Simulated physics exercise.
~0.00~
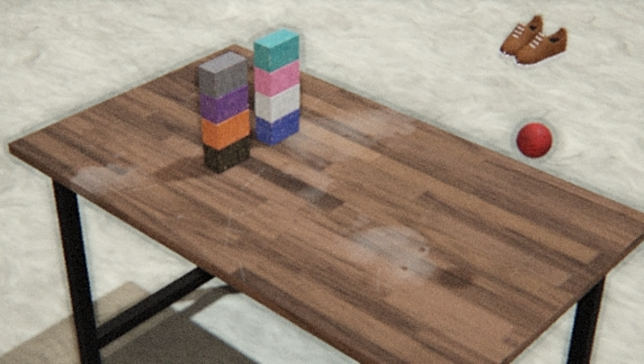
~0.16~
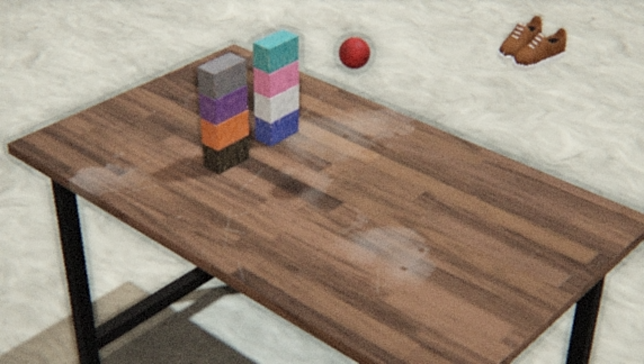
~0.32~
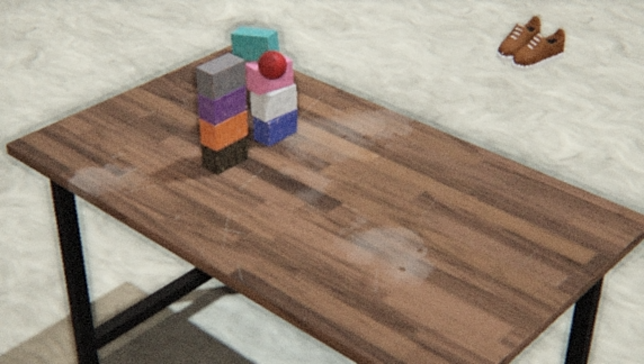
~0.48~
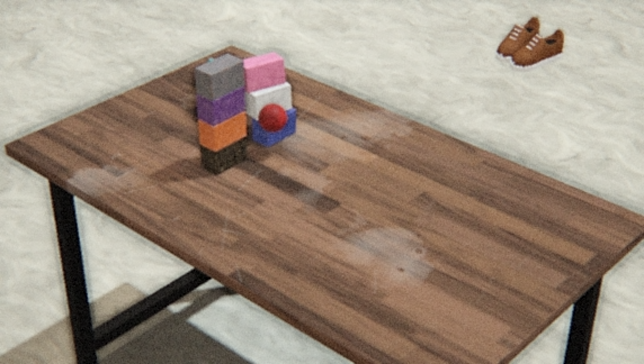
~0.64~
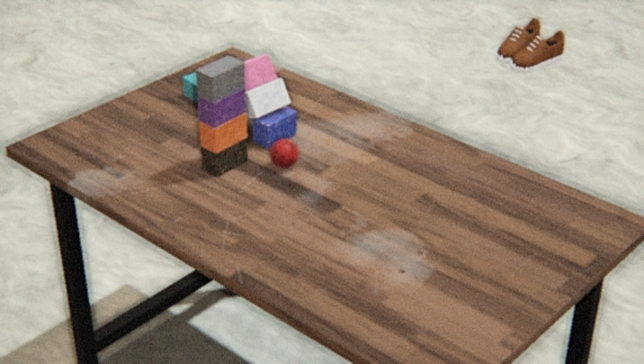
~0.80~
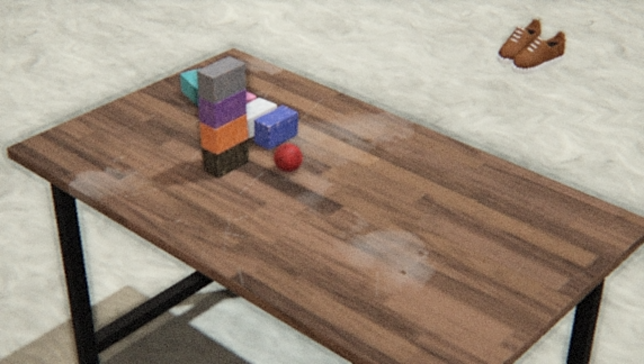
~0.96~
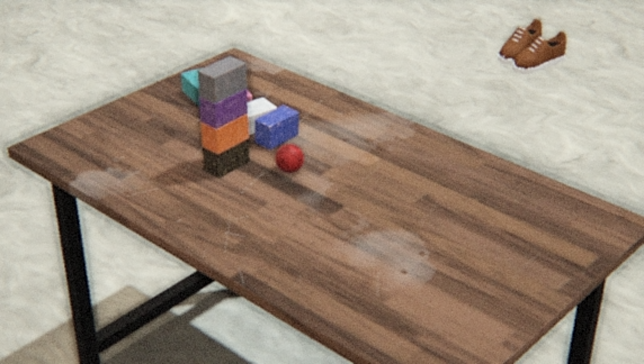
On a wooden table with two stacks of blocks, a red ball flew in from the right and hit the back stack, knocking its turquoise, pink and white blocks over, while the blue block, the front stack and the ball stayed on the tabletop.
